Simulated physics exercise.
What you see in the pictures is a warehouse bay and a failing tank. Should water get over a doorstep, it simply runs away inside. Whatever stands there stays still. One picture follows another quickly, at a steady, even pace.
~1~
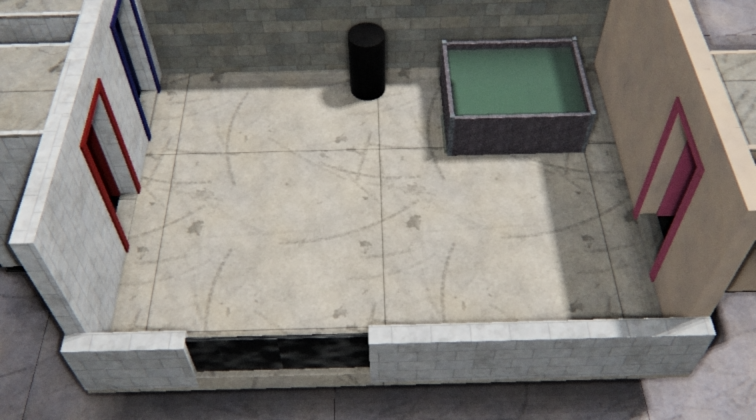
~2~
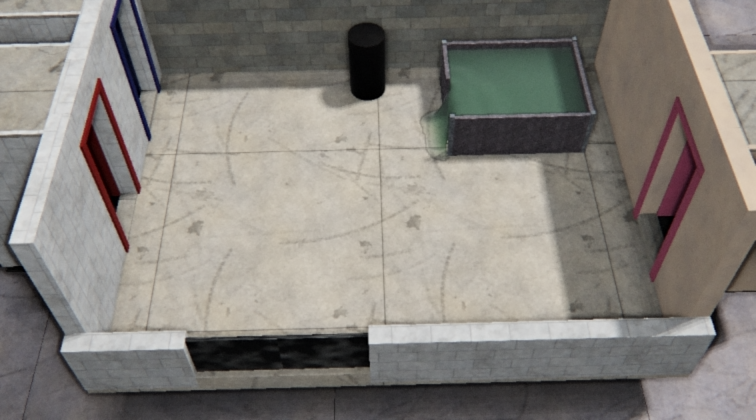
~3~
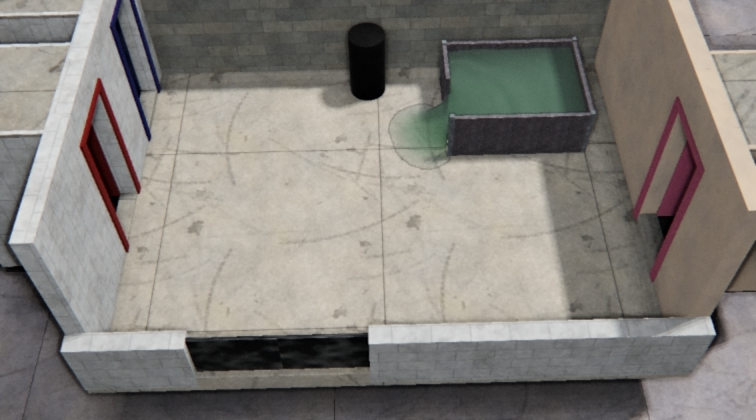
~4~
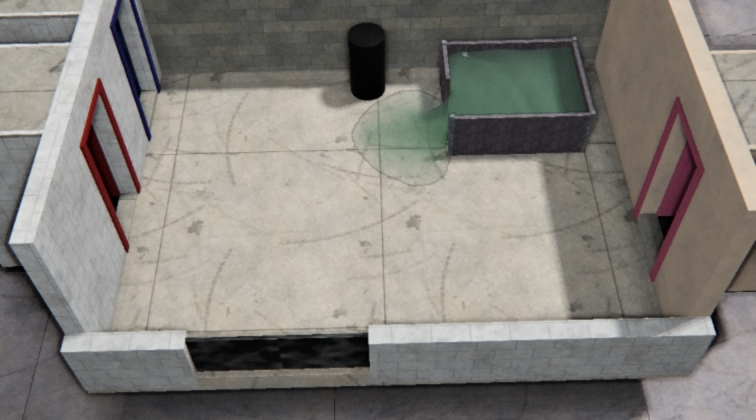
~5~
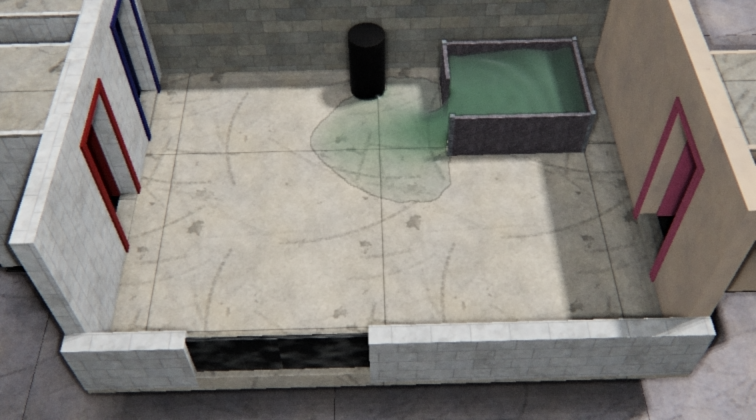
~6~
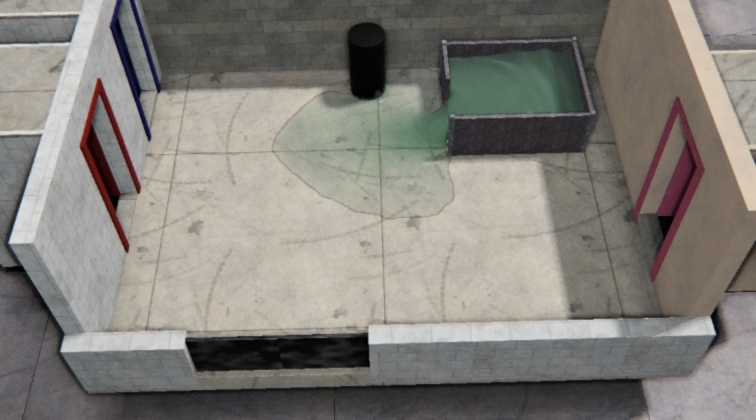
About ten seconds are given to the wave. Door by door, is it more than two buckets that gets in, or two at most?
The red door ends up above the line. The blue door ends up above the line. The pink door ends up at or below the line.
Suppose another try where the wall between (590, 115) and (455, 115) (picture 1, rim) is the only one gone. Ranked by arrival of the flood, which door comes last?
Last: The blue one.
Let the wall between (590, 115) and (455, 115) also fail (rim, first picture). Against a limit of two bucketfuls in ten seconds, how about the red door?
One by one: The red door passes that mark.
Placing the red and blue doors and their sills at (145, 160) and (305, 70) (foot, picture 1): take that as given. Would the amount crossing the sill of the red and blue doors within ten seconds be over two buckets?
In short: The red door lets more in, the blue door stays under.
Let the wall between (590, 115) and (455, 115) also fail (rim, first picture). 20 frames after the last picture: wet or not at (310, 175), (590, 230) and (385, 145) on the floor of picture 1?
The three spots, in order, are spared, inundated and spared.
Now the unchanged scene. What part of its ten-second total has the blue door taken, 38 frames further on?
I get 95 per cent.
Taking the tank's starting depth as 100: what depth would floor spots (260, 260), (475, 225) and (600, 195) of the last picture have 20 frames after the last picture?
2, 0, 0 %.
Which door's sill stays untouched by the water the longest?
Last in line is the one in pink.
A moment on, water covers 40 % of the floor; the red door not reached, the blue door not reached, the pink door not reached.
Next, water covers 60 % of the floor; the red door under two buckets in, the blue door under two buckets in, the pink door not reached.
Then, water covers 60 % of the floor; the red door far over two buckets in, the blue door over two buckets in, the pink door not reached.
Later, water covers 60 % of the floor; the red door far over two buckets in, the blue door far over two buckets in, the pink door not reached.
In the end, water covers 95 % of the floor; the red door far over two buckets in, the blue door far over two buckets in, the pink door wet at the sill, nothing in.
